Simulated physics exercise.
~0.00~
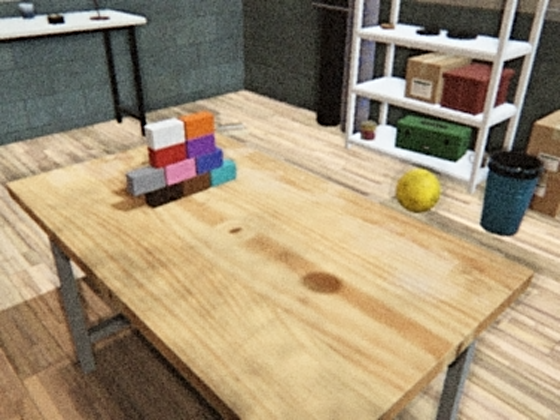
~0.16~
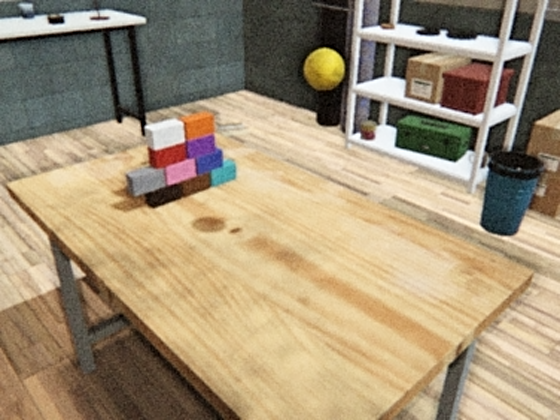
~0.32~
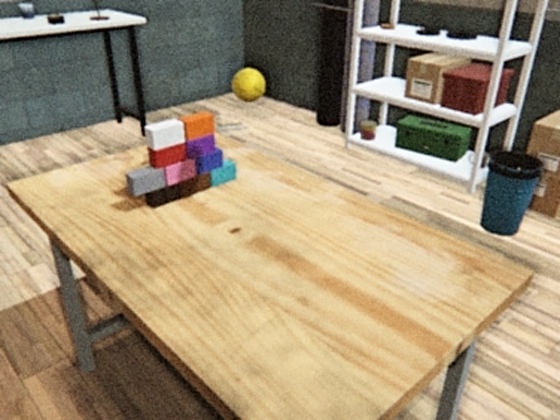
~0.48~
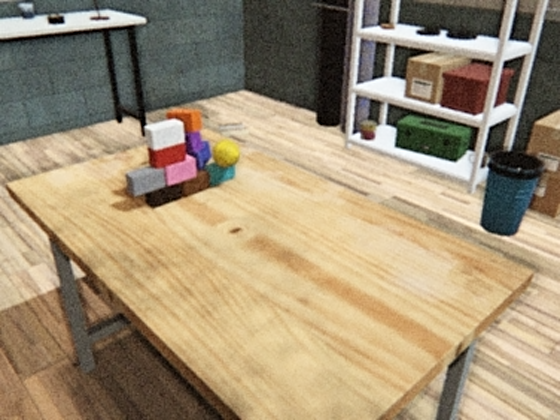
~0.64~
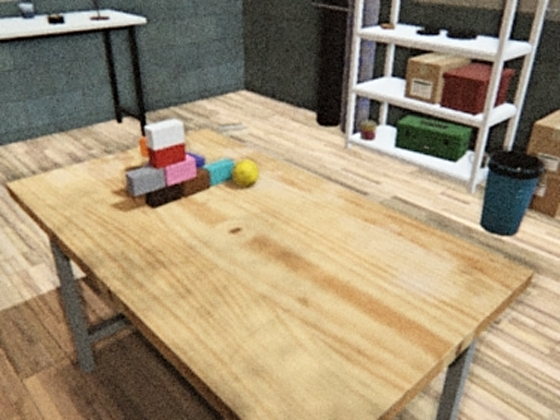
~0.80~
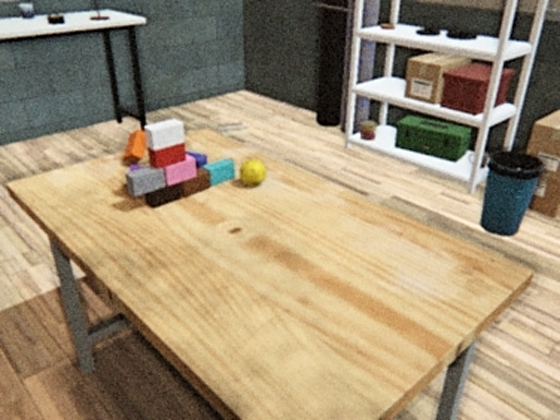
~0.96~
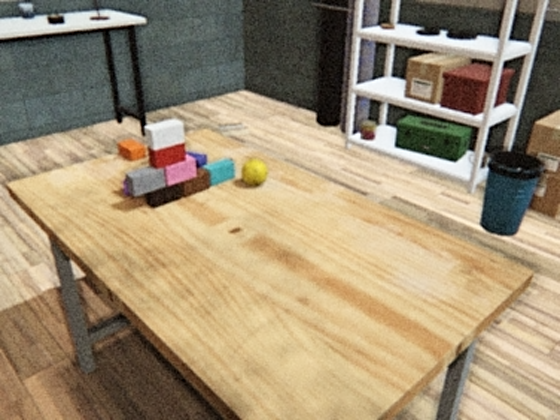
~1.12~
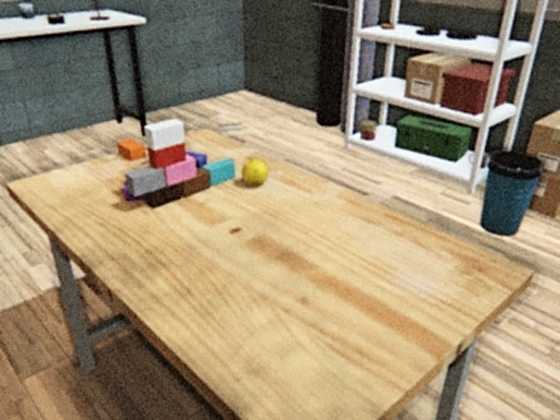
A yellow ball flew in over a wooden table and struck the right side of a stack of colorful blocks, knocking the orange, purple and blue ones over, then settled on the tabletop beside the turquoise block while the rest stayed put.
